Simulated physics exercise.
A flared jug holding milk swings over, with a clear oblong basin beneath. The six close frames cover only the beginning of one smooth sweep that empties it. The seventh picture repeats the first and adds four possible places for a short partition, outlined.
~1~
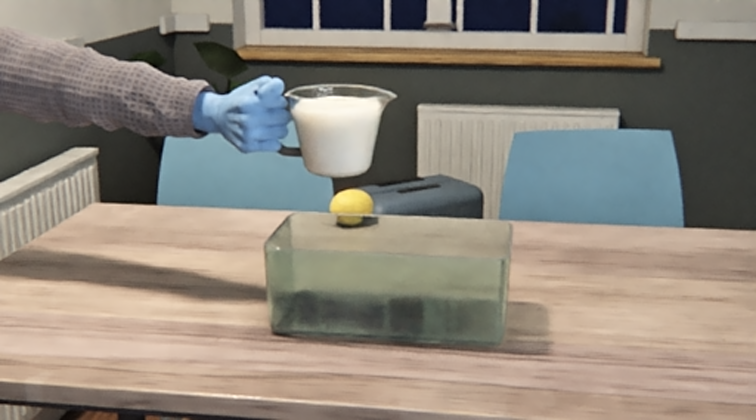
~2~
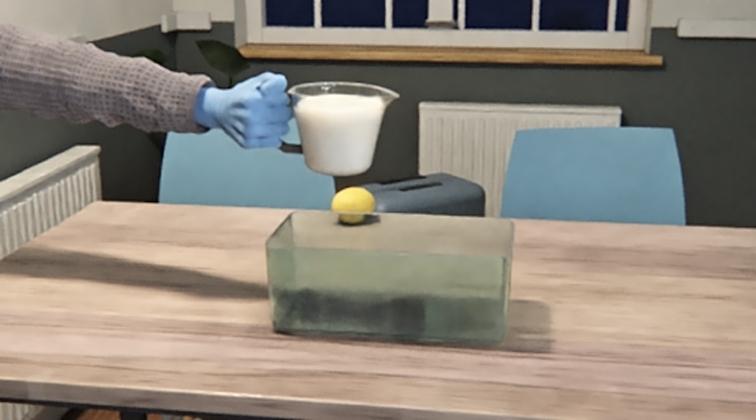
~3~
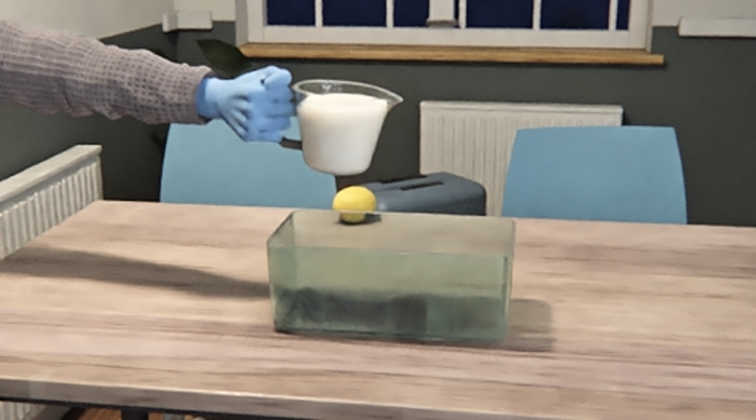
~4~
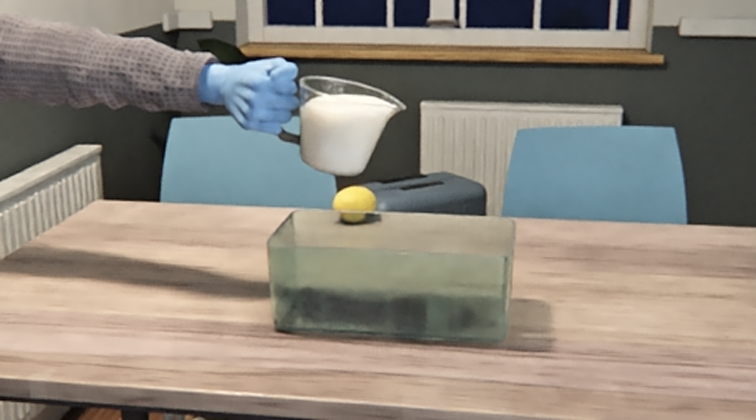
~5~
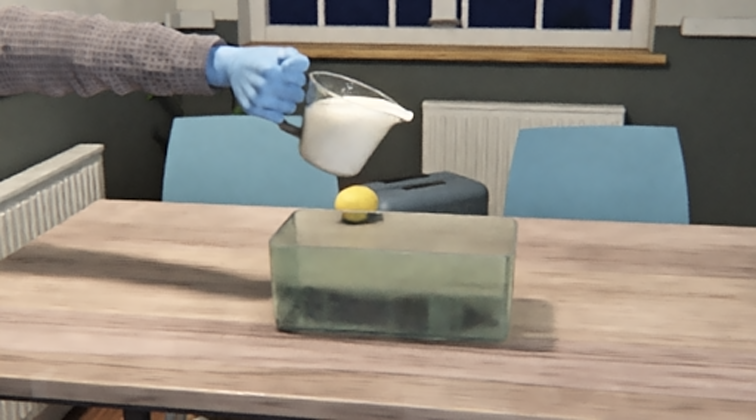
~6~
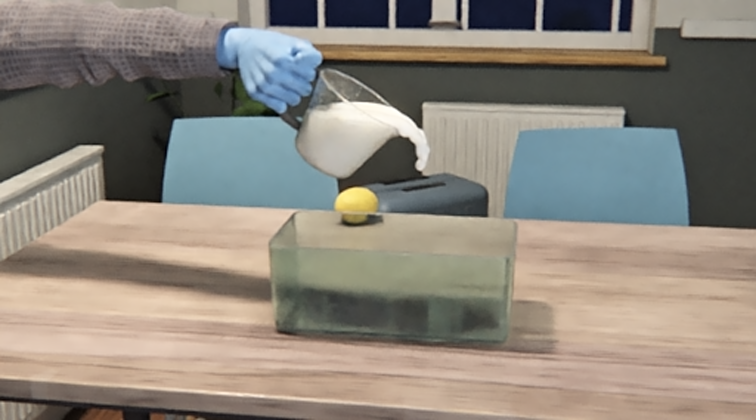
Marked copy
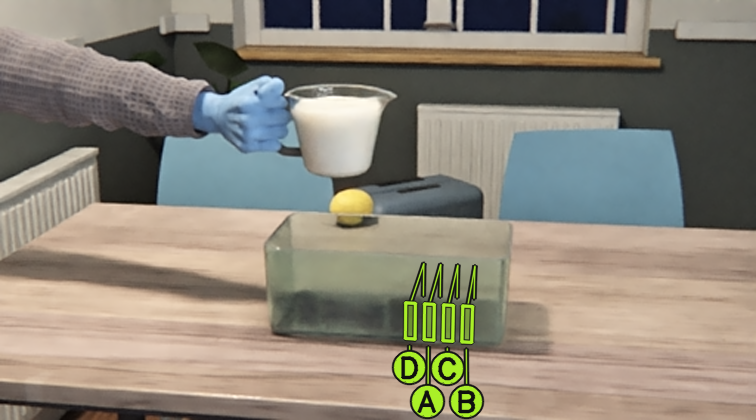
At a wooden table, a blue-gloved hand tilting a glass jug rightward above a clear oblong basin, milk starting over the lip.
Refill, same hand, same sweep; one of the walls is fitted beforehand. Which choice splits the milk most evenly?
A.
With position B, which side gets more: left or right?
The left side.
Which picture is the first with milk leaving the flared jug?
In picture 5.
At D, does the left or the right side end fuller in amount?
More ends on the right.
On the marked copy, A at (428, 346); B at (466, 349); C at (447, 348); D at (409, 345).
With A, about 49 % ends left of the wall and 50 % right of it.
With B, about 95 % ends left of the wall and 4 % right of it.
With C, about 77 % ends left of the wall and 22 % right of it.
With D, about 22 % ends left of the wall and 77 % right of it.
